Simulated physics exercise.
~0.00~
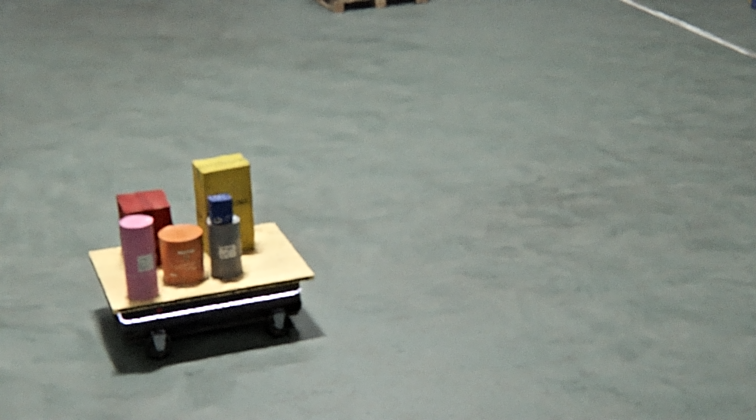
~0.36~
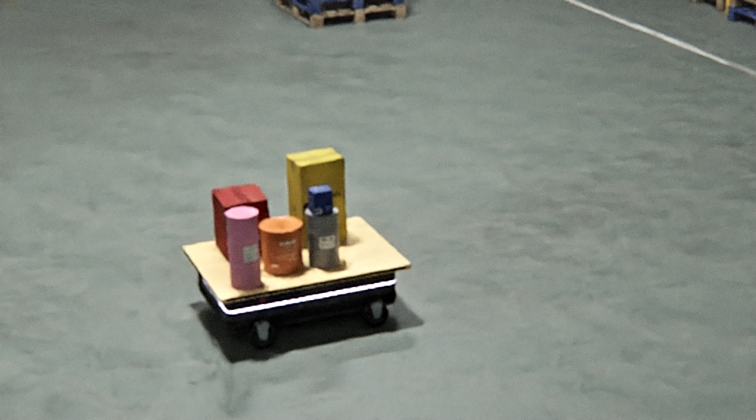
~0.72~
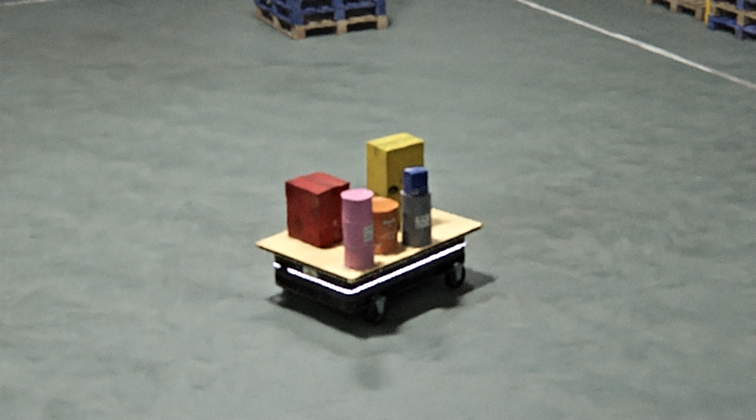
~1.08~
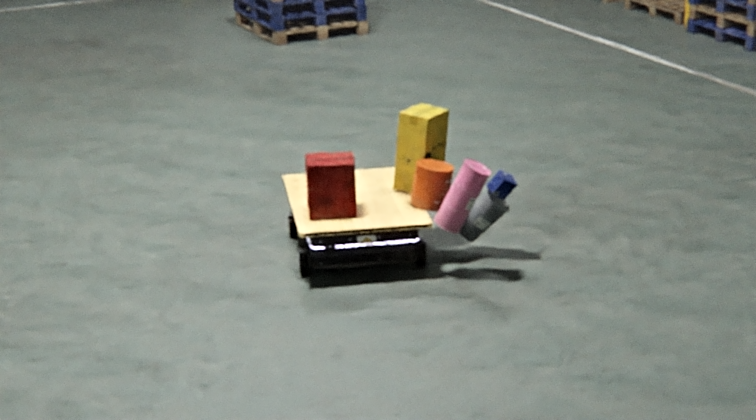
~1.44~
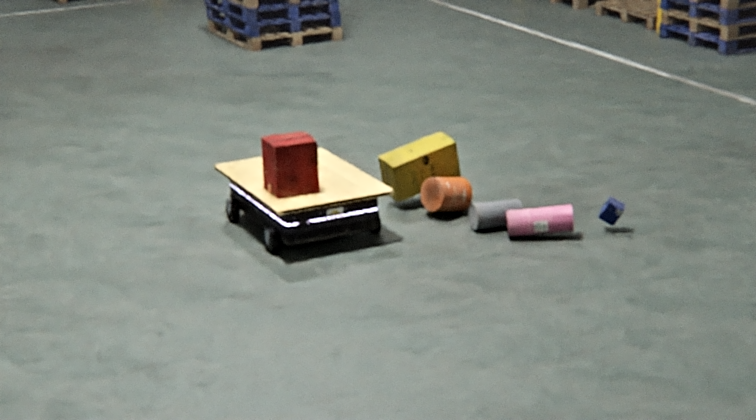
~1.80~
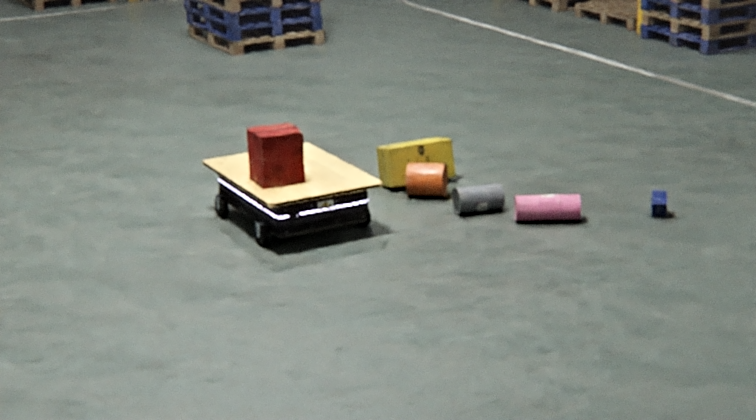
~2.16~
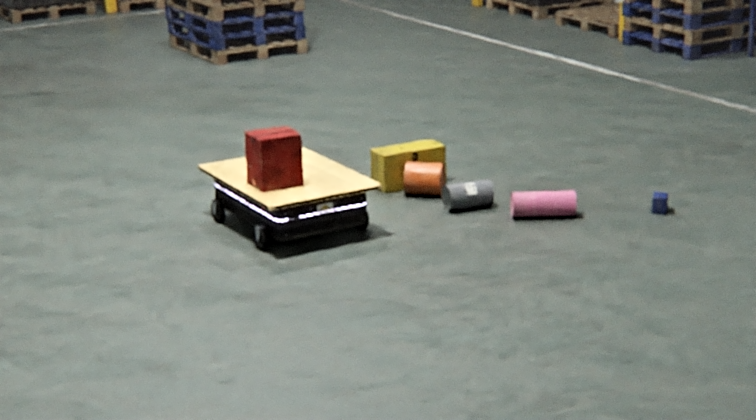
A low black cart with a pale flat deck rolls rightward across a grey-green warehouse floor, seen from slightly above, with blue and wooden pallets and a white line behind. It carries a red box, a tall yellow box, an orange pail, a pink canister, and a grey canister topped by a small blue block. As the cart swings round, the pink and grey canisters tip over the right edge, and the yellow box and orange pail follow. The blue block tumbles farthest right. The cart stops with only the red box aboard, the others lying beside it.
